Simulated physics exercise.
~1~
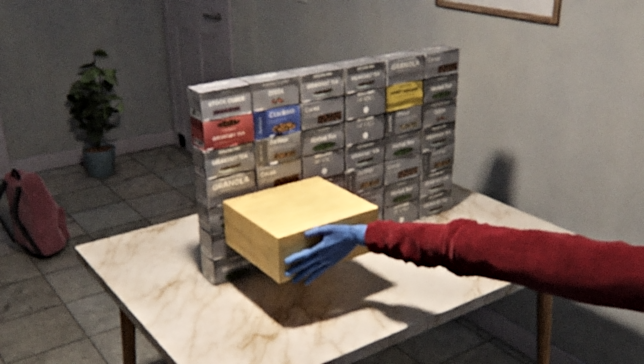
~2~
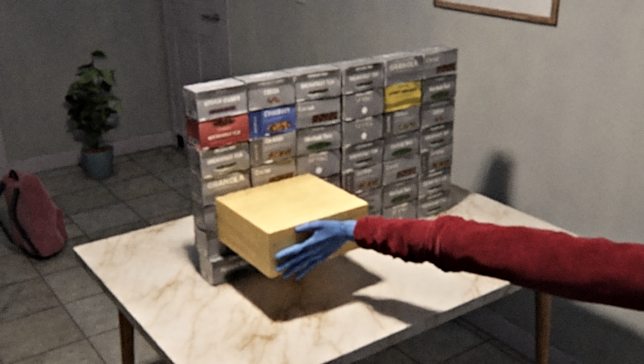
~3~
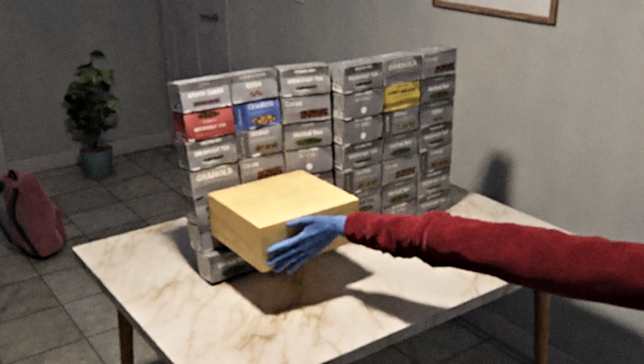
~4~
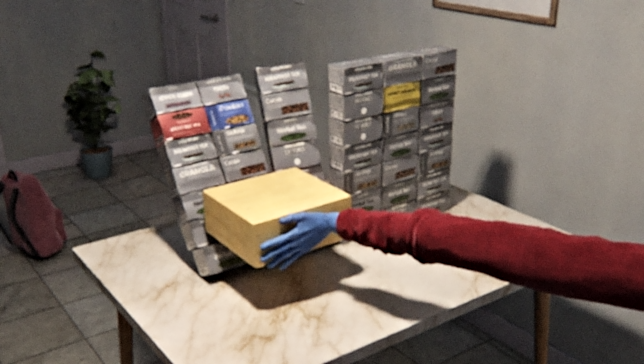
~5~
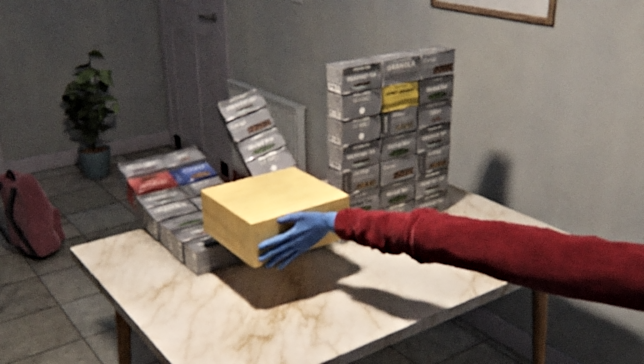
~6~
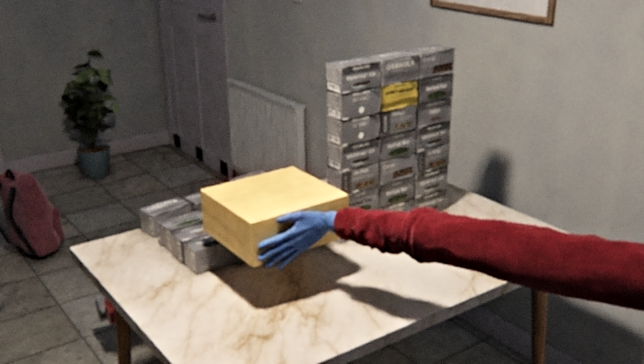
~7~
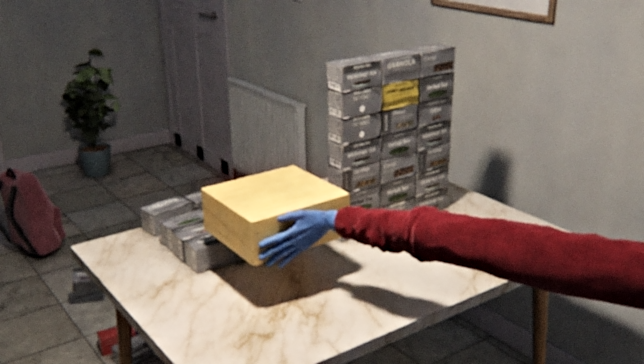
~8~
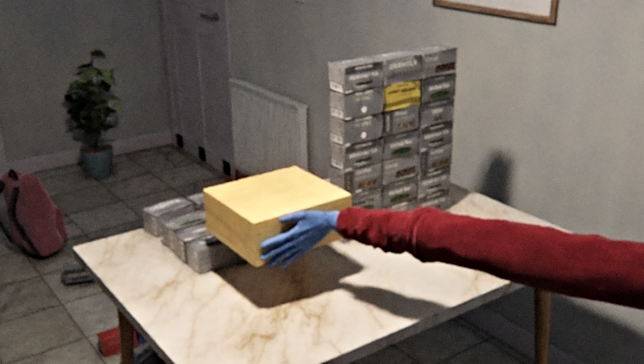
A blue-gloved hand in a red sleeve slides a long yellow block, held level above a marble-topped table, into the face of a wall of stacked grey packets. The left half of the wall, with its red and blue packets, starts to lean back and splits away from the right half. The far-left columns tip backward first, and the column beside them follows. The upper packets drop out of sight behind the table, the red and blue ones among them, and some come to rest on the floor. The block stops over a few low, toppled packets, while the right half stands with its yellow packet in place.
